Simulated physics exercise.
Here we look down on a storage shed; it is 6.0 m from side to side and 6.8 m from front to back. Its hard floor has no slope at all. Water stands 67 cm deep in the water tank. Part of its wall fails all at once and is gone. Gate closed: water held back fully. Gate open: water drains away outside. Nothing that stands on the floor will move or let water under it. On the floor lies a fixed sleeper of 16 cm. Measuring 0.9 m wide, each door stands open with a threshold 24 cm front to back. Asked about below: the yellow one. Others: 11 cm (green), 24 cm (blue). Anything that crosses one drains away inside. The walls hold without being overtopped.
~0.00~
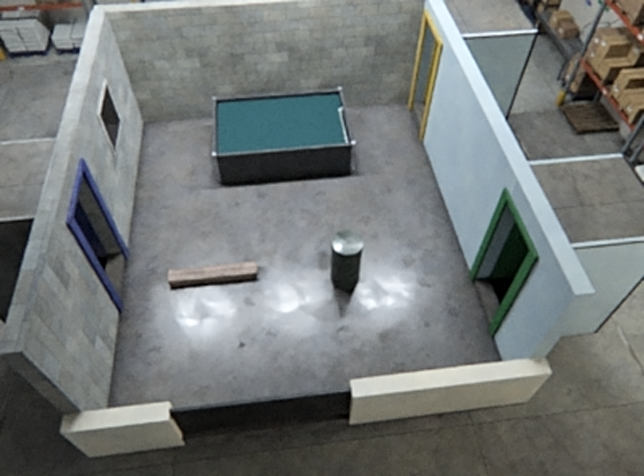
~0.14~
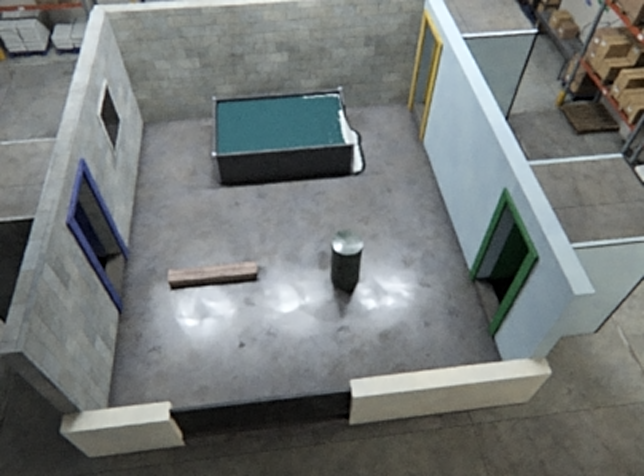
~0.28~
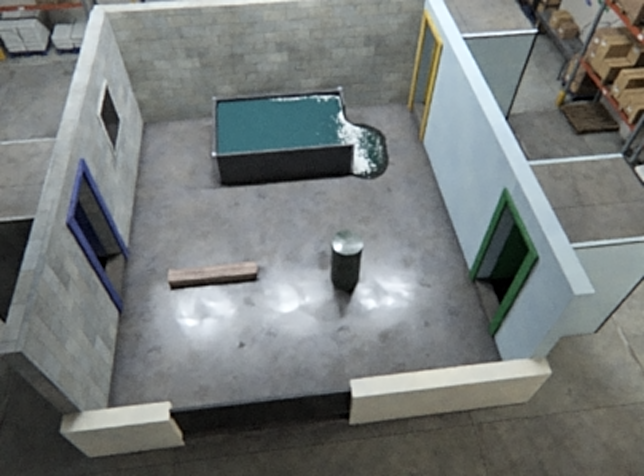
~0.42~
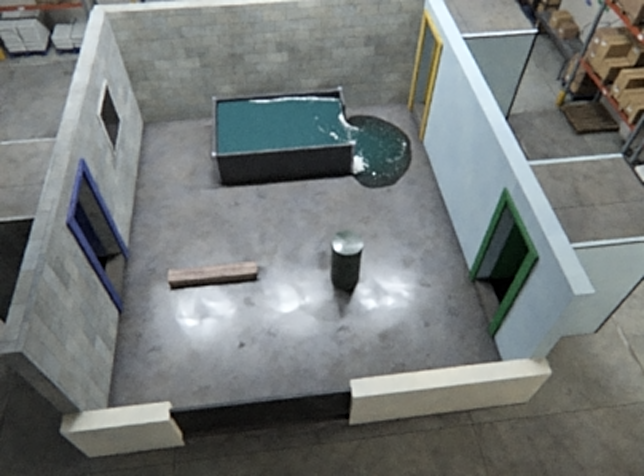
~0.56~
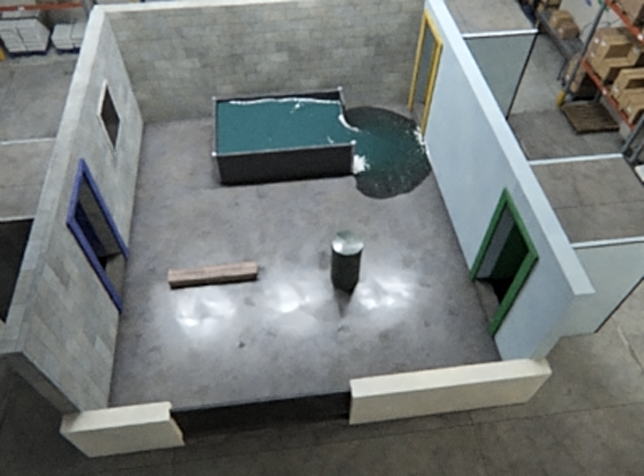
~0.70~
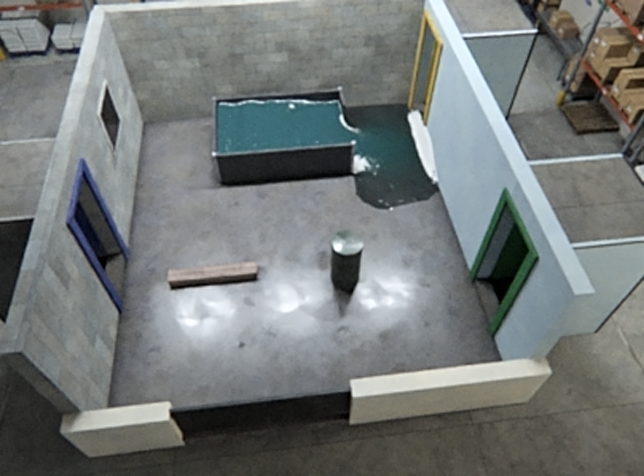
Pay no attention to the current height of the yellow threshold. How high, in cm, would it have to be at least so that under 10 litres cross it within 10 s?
I would say at least 34 cm.
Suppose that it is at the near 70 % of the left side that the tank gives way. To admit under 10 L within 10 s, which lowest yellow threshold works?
If so: Around 14.5 cm.
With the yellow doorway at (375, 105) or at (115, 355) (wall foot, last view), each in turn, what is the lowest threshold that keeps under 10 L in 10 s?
You'd want roughly 30 cm there first, then roughly 10.5 cm.
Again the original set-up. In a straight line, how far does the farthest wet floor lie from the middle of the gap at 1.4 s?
I make it some 3.2 m.
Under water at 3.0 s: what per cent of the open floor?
I'd say near 35 percent.
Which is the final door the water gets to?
Blue.
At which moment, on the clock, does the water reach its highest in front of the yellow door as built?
2.4 s.
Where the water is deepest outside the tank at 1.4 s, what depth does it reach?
Close to 42 centimetres.
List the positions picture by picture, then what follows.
The first picture shows the water tank at (281, 123) is whole and still, 67 cm deep; the yellow door at (424, 85) is dry.
In the second picture, the front is at (358, 137), 0.3 m from the gap at (346, 142); 0.3 m2 of floor is wet, 67 cm left at the back.
In the third picture, the front is at (382, 144), 0.8 m from the gap at (346, 144); 1.0 m2 of floor is wet, 67 cm left at the back.
In the fourth picture, water pours out at (346, 144) and has run 1.3 m, to (408, 152); about 8 cm deep outside, 67 cm at the back.
In the fifth picture, water pours out at (346, 144) and has run 1.7 m, to (415, 125); about 6 cm deep outside, 67 cm at the back.
In the sixth picture, the gap is at (346, 144), the front 1.8 m out at (422, 116); the back of the water tank holds 65 cm; water is at the yellow door at (424, 85).
After 1.4 s water covers 15 % of the floor, deepest (42 cm) near (415, 149); 32 cm at the yellow door, 10 litres in over its 24 cm threshold.
After 3.0 s water covers 35 % of the floor, deepest (34 cm) near (408, 106); 29 cm at the yellow door, 66 litres in over its 24 cm threshold.
After 10.0 s water covers 95 % of the floor, deepest (14 cm) near (131, 429); 9 cm at the yellow door, 74 litres in over its 24 cm threshold.
At the yellow door as built, the water arrived by 0.7 s and peaked near 36 cm at 2.4 s.
Run again over the same 10 s with other heights there, 32 litres in over 29 cm, 0 litres over 39.5 cm. The limit of 10 litres is kept from about 34 cm up.
